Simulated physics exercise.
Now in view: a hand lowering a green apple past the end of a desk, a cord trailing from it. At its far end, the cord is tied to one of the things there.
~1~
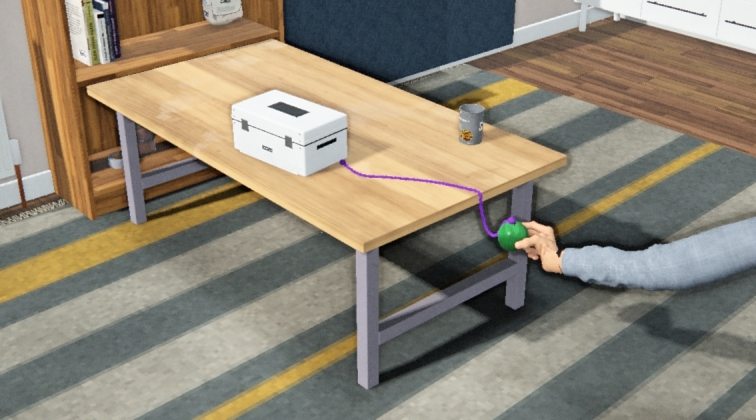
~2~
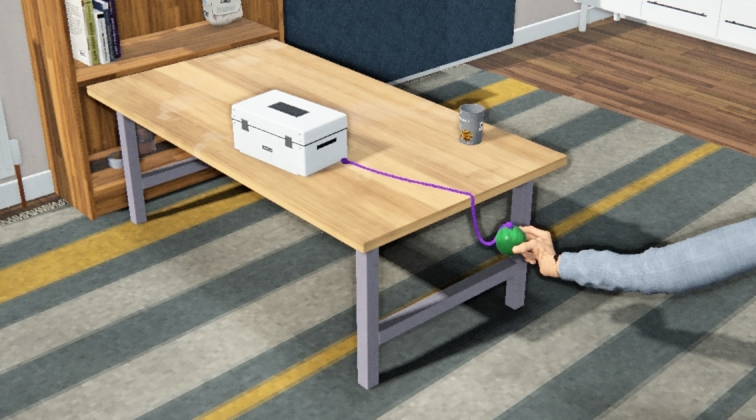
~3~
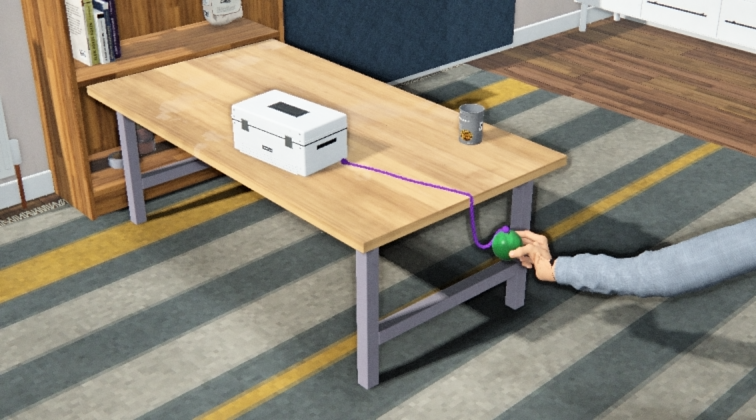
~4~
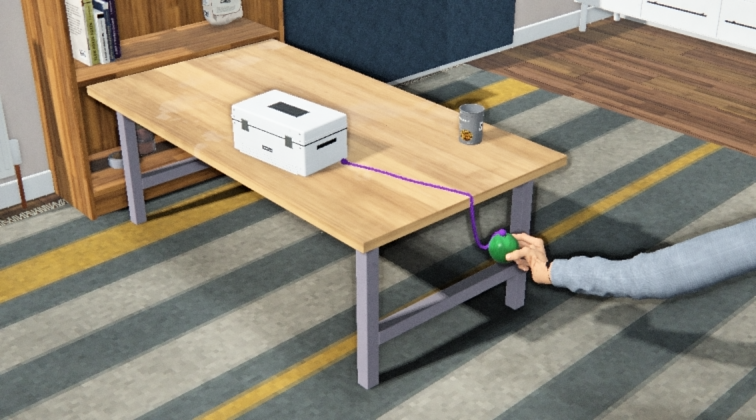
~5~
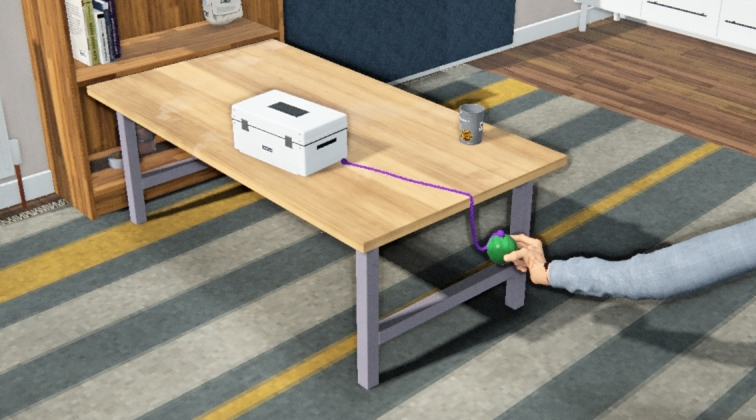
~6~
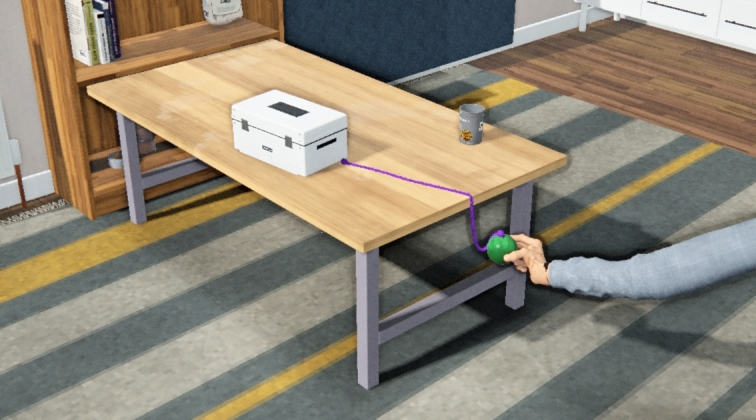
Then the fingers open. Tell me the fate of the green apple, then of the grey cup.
The green apple stops short of the ground, the grey cup is not moved.
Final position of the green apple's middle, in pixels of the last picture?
It comes to rest around (412, 296).
Then, 0.72 s past the final frame, apple in the air near (423, 304); toolbox still; cup still.
Then, 1.50 s past the final frame, apple in the air near (419, 297); toolbox still; cup still.
When it is over, apple in the air near (412, 296); toolbox still; cup still. The green apple hangs in the air and the grey cup remains where it stands.
